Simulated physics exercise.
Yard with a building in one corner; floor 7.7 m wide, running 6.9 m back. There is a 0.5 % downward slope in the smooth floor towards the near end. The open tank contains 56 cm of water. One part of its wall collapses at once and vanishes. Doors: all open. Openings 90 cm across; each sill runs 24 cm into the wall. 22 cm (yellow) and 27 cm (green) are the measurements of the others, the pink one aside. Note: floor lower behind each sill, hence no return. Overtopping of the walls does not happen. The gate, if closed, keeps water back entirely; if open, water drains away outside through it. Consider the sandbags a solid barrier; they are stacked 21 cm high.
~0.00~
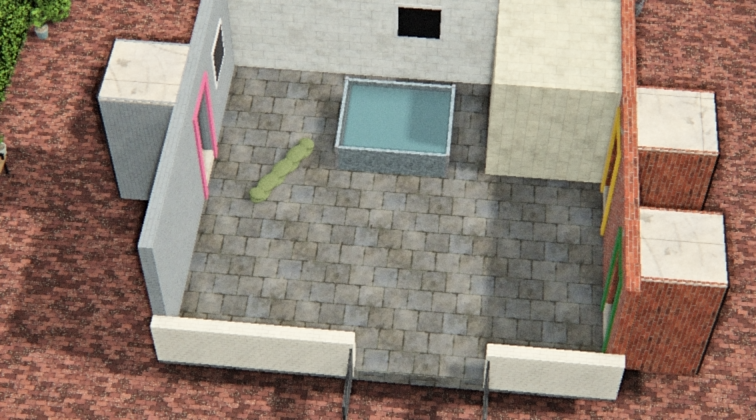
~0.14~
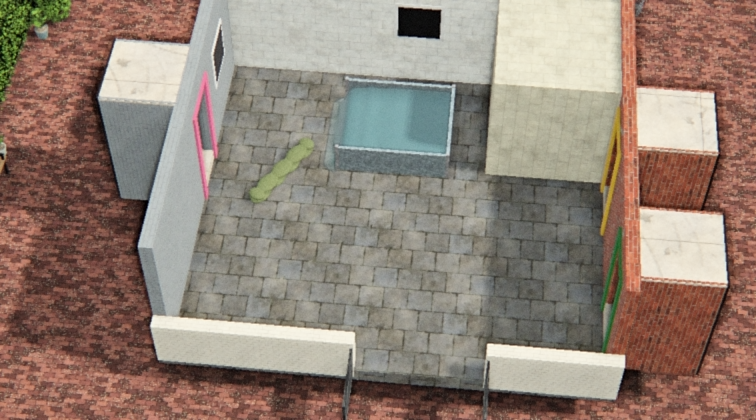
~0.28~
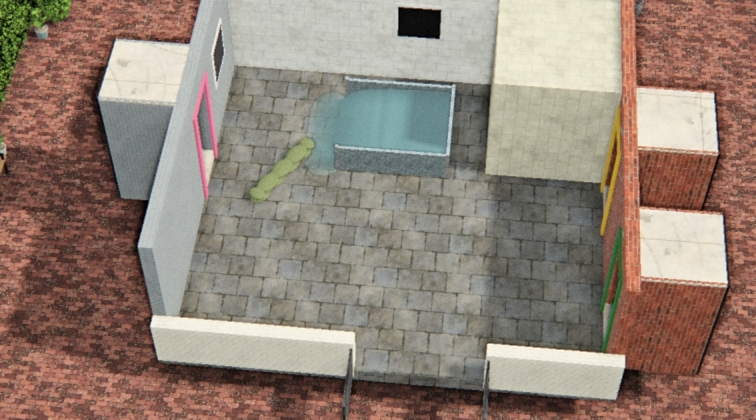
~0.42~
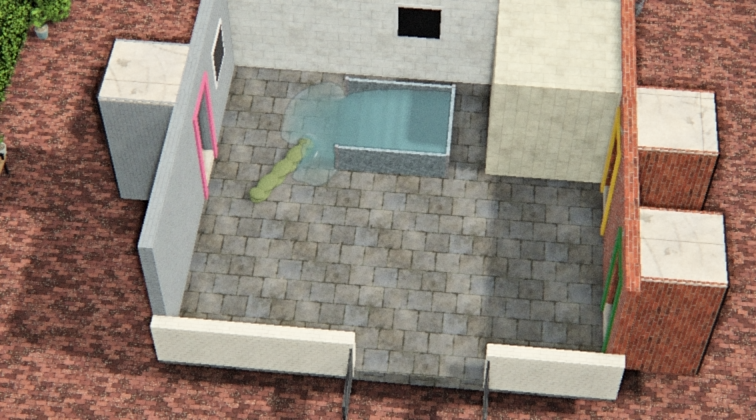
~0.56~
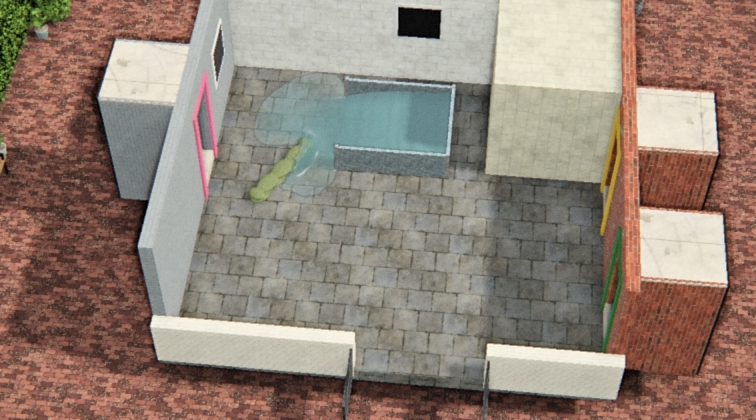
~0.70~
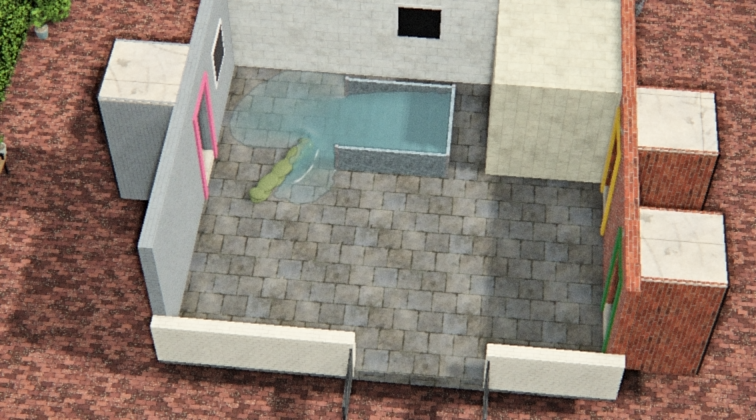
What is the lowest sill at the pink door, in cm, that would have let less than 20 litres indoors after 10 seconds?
Roughly 10 cm.
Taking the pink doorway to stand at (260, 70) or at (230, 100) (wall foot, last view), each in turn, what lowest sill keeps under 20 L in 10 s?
Roughly 28 and 27 cm.
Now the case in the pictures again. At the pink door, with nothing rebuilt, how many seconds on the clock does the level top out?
Around 5.5 s.
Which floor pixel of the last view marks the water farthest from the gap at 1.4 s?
The farthest wet point sits near (252, 251) in the last view.
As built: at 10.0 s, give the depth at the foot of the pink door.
Lab note: Depth approx. 5.5 cm.
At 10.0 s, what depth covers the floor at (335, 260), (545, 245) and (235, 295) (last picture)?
Roughly 3, then 3, then 7 cm.
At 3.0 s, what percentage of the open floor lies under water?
Wet: Close to 40 %.
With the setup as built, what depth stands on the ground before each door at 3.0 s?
Yellow door 0 cm, green door 0 cm, pink door 12 cm.
After 1.4 s water covers 20 % of the floor, deepest (34 cm) near (317, 146); 3 cm at the pink door, 0 litres in over its 23 cm sill.
After 3.0 s water covers 40 % of the floor, deepest (26 cm) near (234, 73); 12 cm at the pink door, 0 litres in over its 23 cm sill.
After 10.0 s water covers 90 % of the floor, deepest (9 cm) near (597, 287); 5 cm at the pink door, 0 litres in over its 23 cm sill.
At the pink door as built, the water arrived by 1.4 s and peaked near 16 cm at 5.4 s.
Run again over the same 10 s with other heights there, 32 litres in over 8.5 cm, 11 litres over 11.5 cm. The limit of 20 litres is kept from about 10 cm up.
